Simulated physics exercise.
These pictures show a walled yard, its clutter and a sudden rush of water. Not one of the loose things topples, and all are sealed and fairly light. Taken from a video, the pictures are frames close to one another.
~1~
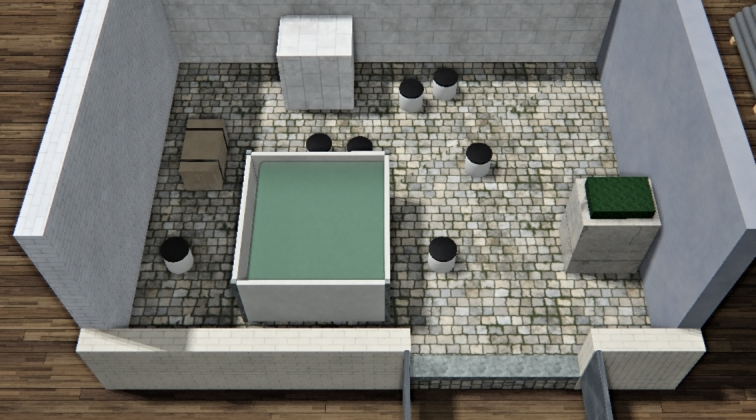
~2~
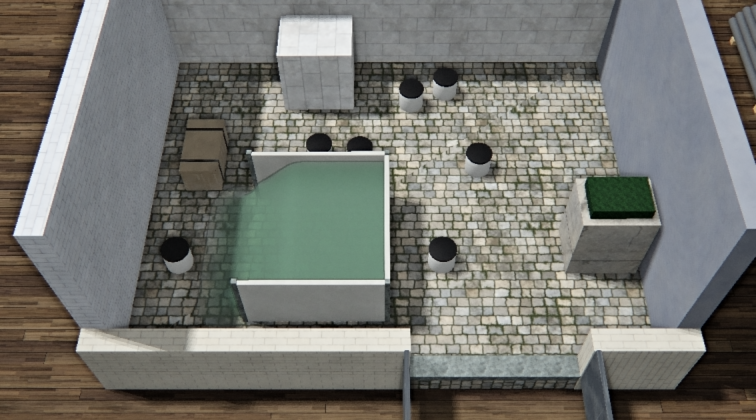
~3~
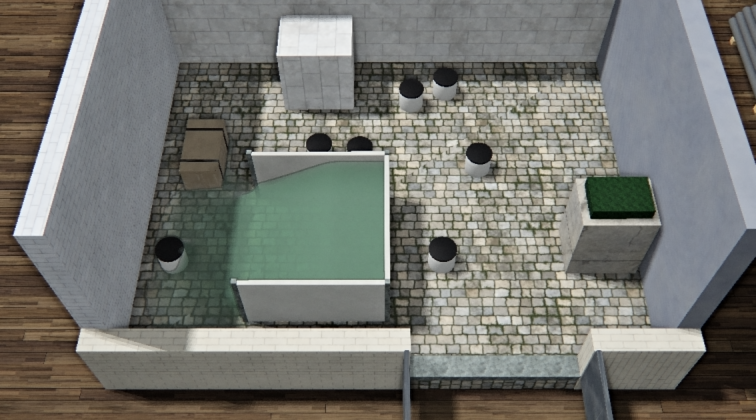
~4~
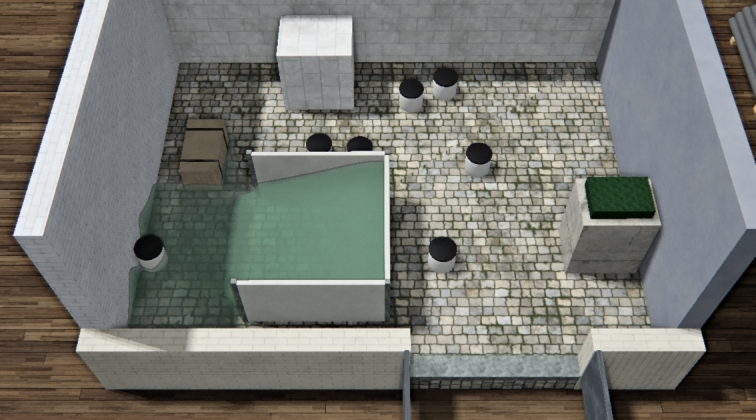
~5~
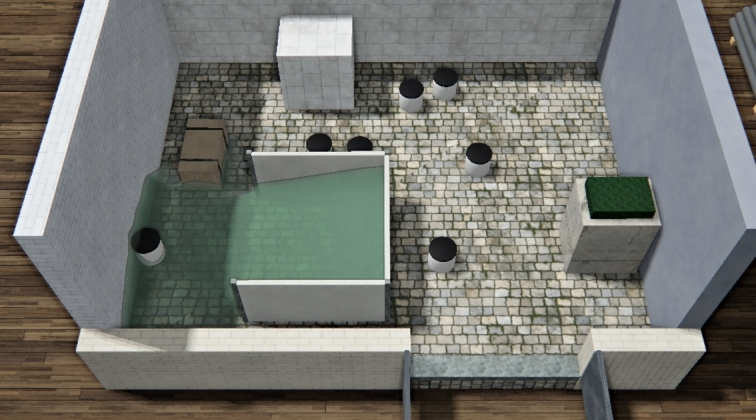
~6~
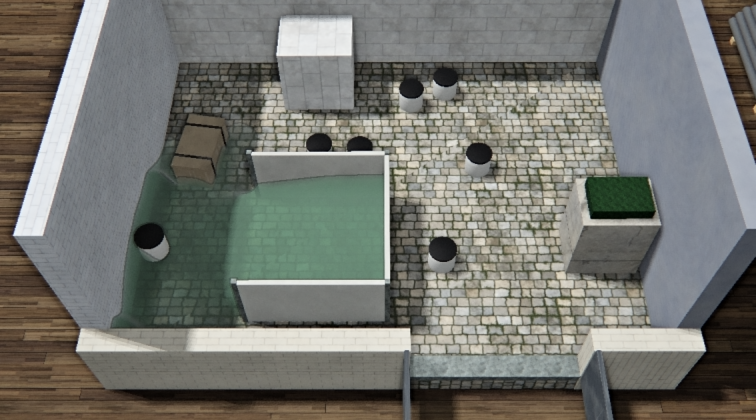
Green water pouring from the open left side of a walled tank, spreading over cobbles, nudging a black-topped pail and shifting brown boxes.
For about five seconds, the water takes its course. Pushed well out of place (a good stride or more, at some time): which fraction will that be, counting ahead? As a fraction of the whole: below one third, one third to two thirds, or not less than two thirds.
The portion moved well away stays in the middle third.
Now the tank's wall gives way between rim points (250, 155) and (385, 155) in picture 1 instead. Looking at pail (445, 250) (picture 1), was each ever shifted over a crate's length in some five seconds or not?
It didn't get there, in my view.
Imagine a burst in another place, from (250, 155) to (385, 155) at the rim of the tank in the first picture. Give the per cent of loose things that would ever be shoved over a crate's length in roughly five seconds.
Close to 90 %.
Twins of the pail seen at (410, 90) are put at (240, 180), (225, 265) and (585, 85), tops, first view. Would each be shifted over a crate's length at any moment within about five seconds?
Copy by copy, in order: Relocated, relocated, largely stays.
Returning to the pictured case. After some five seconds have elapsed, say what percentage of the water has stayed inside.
My figure is 96 per cent.
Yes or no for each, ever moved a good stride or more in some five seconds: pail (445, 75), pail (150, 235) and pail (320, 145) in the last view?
Sequence check gives below that mark, next past that mark, finally past that mark.
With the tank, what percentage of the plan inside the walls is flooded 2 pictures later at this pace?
About 30 in a hundred.
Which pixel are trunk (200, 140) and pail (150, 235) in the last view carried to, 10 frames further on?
Estimate: First at (246, 42), second at (208, 271), approximately.
A moment on, 0 of 8 are well off their spots; 1 afloat.
Next, 2 of 8 are well off their spots; 2 afloat.
Later, 2 of 8 are well off their spots; 2 afloat.
In the end, 4 of 8 are well off their spots, and 4 have been at some point; 2 afloat.
